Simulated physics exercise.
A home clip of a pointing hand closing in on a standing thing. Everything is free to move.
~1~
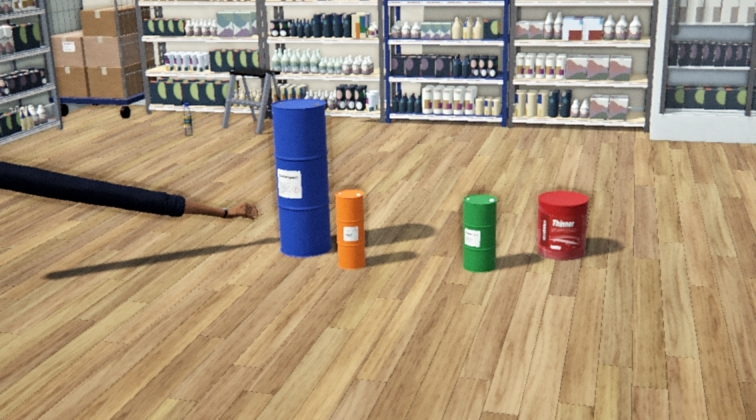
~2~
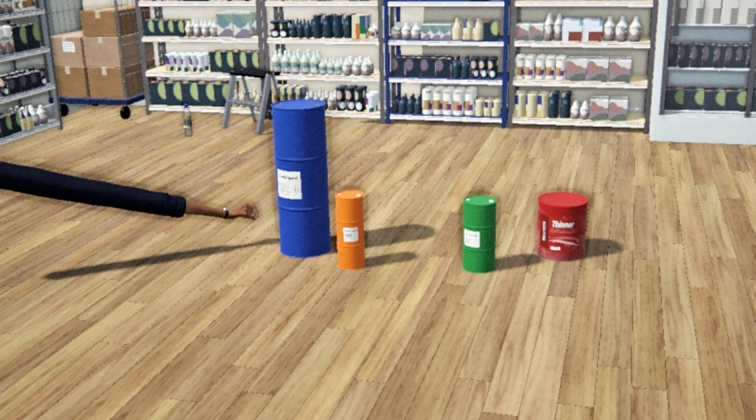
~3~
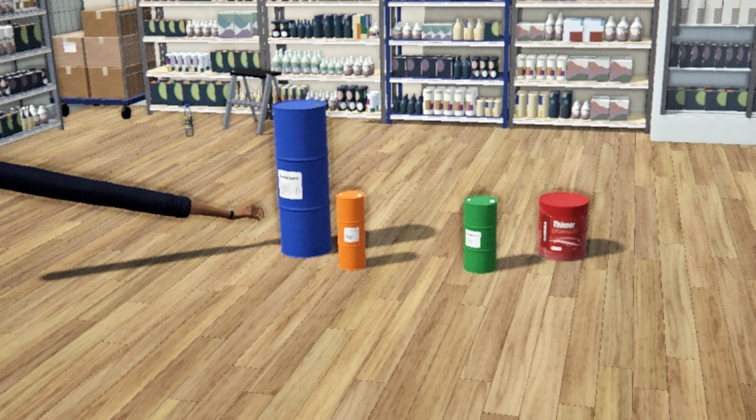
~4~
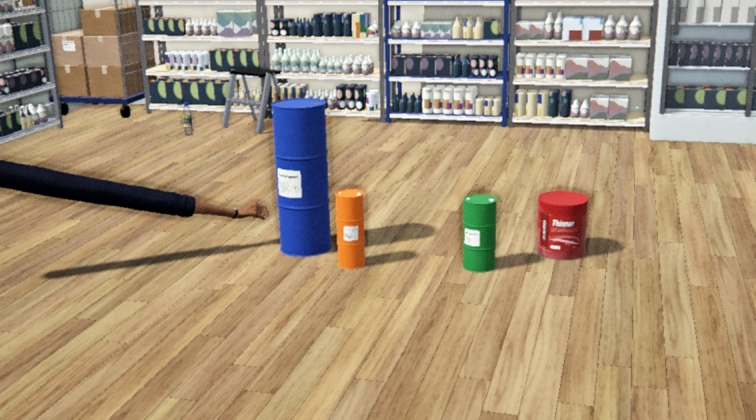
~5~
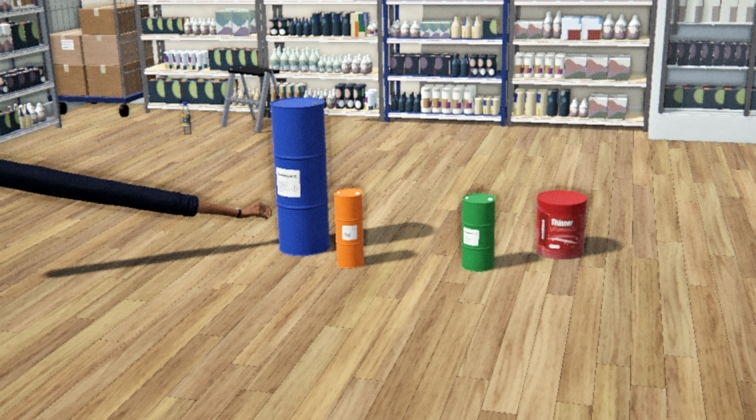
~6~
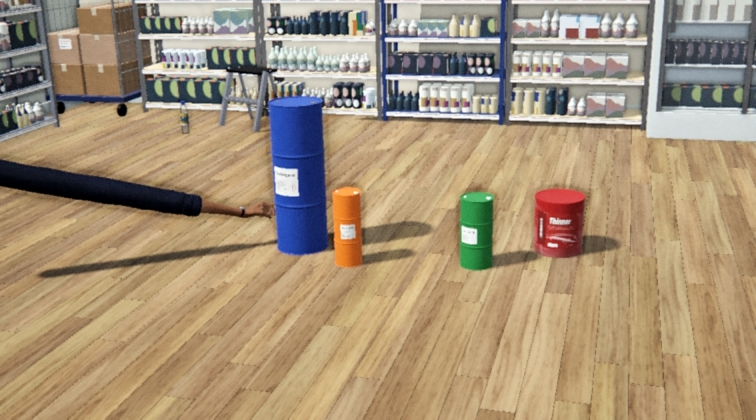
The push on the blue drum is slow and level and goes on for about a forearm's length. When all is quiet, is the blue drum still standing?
The blue drum keeps standing.
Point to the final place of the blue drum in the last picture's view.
At about (363, 178).
Then, 0.40 s past the last view, blue drum displaced a little near (315, 176).
Then, 0.90 s past the last view, blue drum displaced about its own width near (339, 177).
Then, 1.20 s past the last view, blue drum displaced about its own width near (353, 178).
Finally, moved from the start, blue drum. Final places as the last picture's camera would see them, blue drum near (363, 178).
